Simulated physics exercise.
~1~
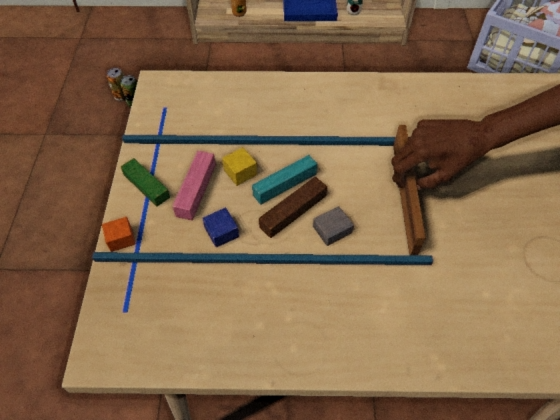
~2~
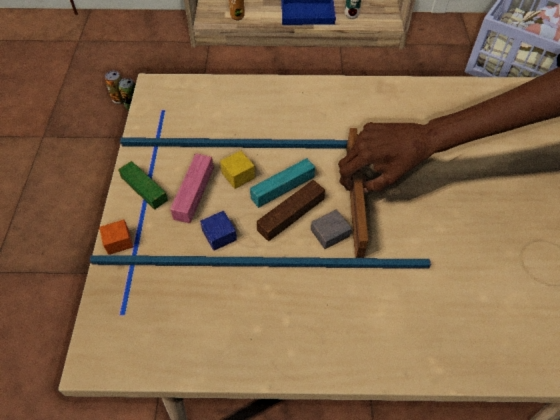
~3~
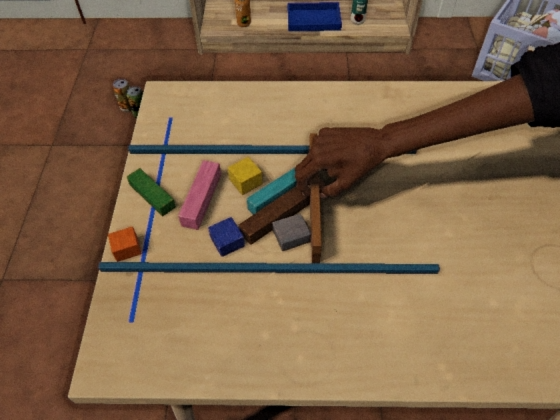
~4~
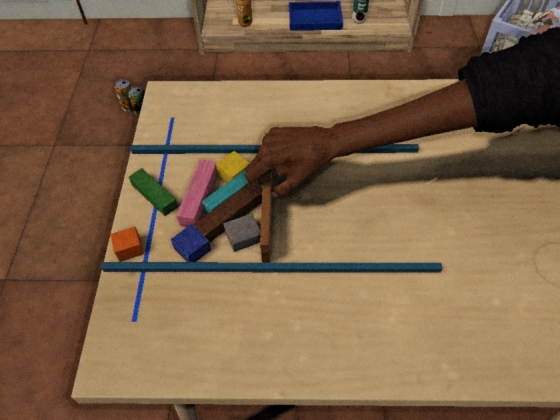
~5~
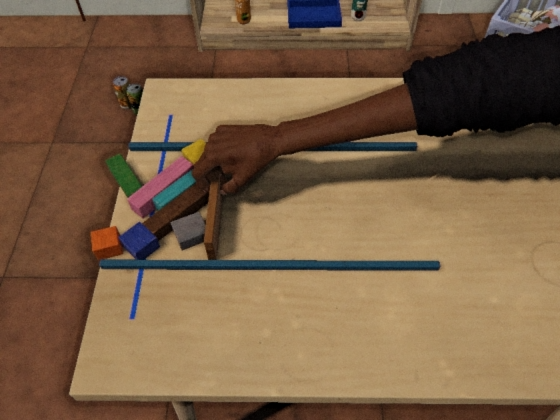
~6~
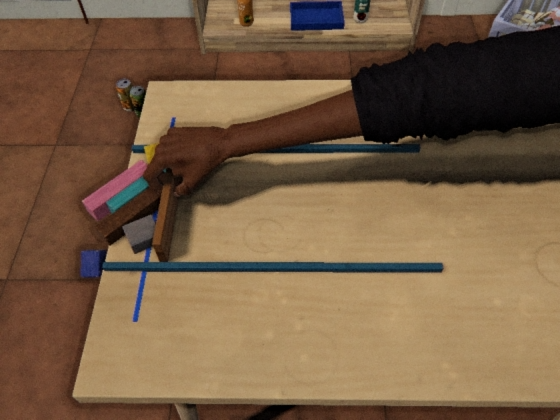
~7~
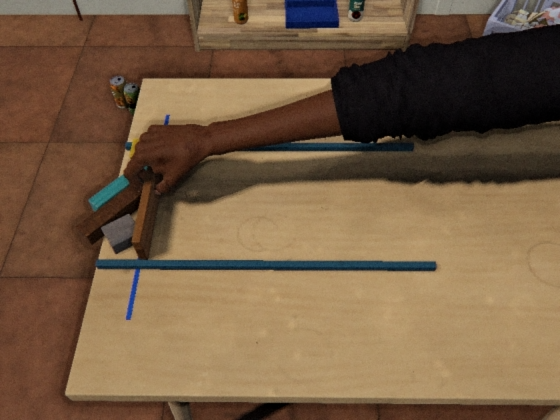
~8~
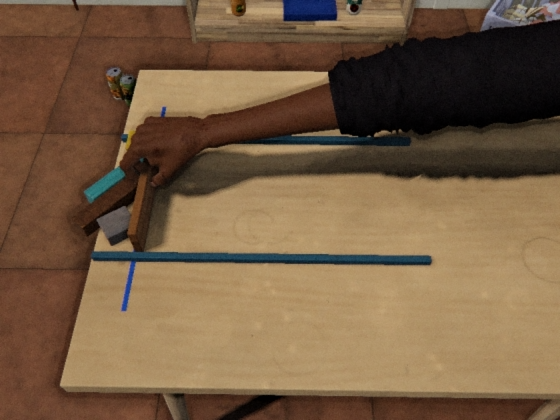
A brown board, held by a hand reaching in from the right, stands between two dark blue rails on a pale wooden table, seen from above in a tiled room. To its left lie grey, brown, turquoise, yellow, blue and pink pieces, with green and orange ones nearest the left edge. The hand slides the board left, gathering the grey, brown and turquoise pieces and pressing them into the others. The orange, green, pink and blue pieces go over the left edge. The board stops by the blue line, with the turquoise, brown and grey pieces still bunched at the edge.
